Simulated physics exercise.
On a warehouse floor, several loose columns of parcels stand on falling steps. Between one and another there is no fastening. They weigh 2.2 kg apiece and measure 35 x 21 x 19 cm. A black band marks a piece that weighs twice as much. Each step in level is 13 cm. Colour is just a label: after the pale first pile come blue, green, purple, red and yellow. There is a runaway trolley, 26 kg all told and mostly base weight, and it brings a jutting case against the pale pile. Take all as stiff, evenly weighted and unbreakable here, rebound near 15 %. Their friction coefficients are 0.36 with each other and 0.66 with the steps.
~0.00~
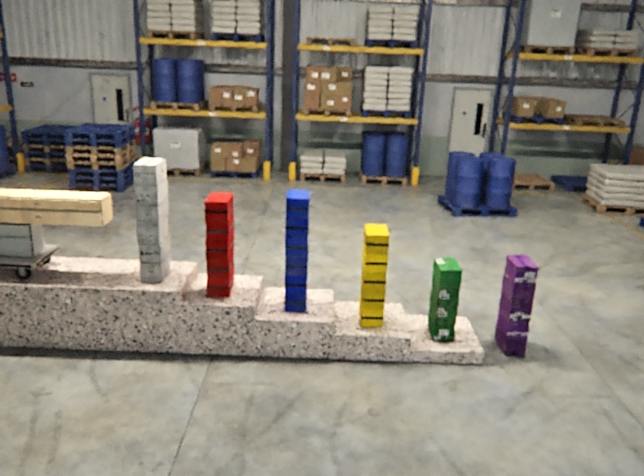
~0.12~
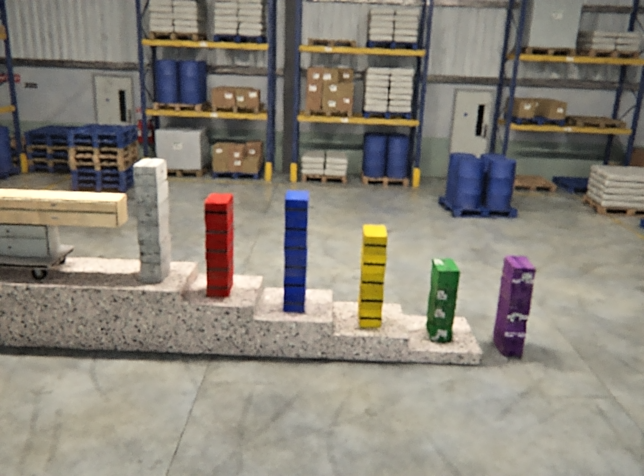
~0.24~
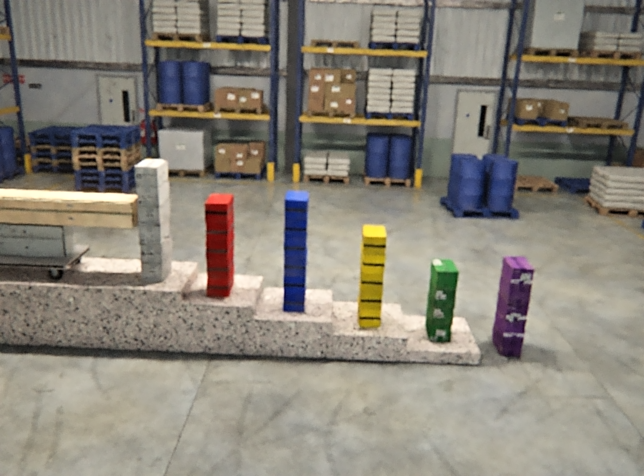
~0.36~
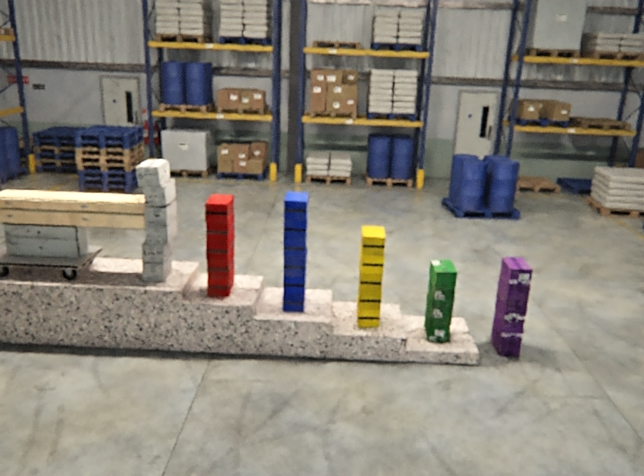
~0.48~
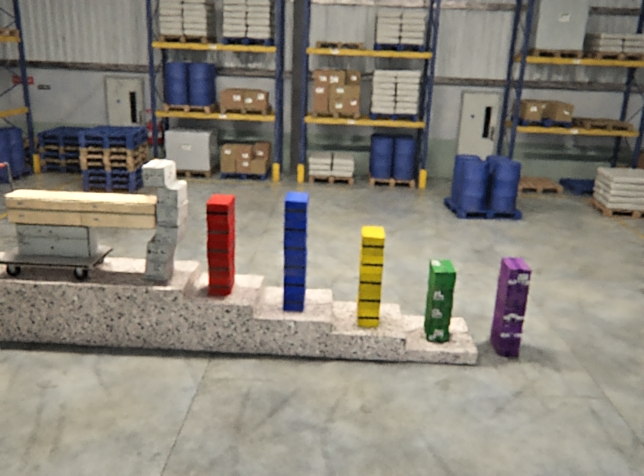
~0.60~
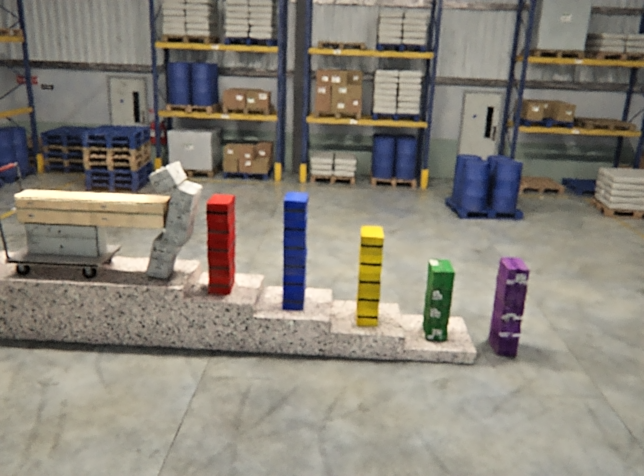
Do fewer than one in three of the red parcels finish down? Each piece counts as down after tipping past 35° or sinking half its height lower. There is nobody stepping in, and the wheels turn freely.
No, more than a third do.
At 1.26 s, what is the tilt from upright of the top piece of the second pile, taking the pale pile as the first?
It sits around 30° from upright.
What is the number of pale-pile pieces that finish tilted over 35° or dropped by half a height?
6 pieces.
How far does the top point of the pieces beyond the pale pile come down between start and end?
It sits roughly 55 centimetres lower.
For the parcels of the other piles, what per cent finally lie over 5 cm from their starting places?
Moved: 85 per cent.
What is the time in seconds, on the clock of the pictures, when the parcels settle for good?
4.5 s or so.
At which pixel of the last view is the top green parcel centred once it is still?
In the final picture its centre lies roughly at (526, 319).
After 1.26 s, 6 of the pale pile down; none of the 5 red parcels down (0 of 25 in all colours); top red parcel leaning 29°, 8 cm lower.
After 2.04 s, 6 of the pale pile down; 4 of the 5 red parcels down (9 of 25 in all colours); top red parcel 48 cm lower; top blue parcel leaning 36°, 15 cm lower.
After 3.56 s, 6 of the pale pile down; 4 of the 5 red parcels down (16 of 25 in all colours); top red parcel 48 cm lower; top green parcel leaning 42°, 32 cm lower.
At rest (4.8 s), 6 of the pale pile down; 4 of the 5 red parcels down (21 of 25 in all colours); top red parcel 48 cm lower; top purple parcel on its side. That is 80 per cent. As the last picture would show them, middles, top red parcel near (282, 258), top purple parcel near (614, 345).
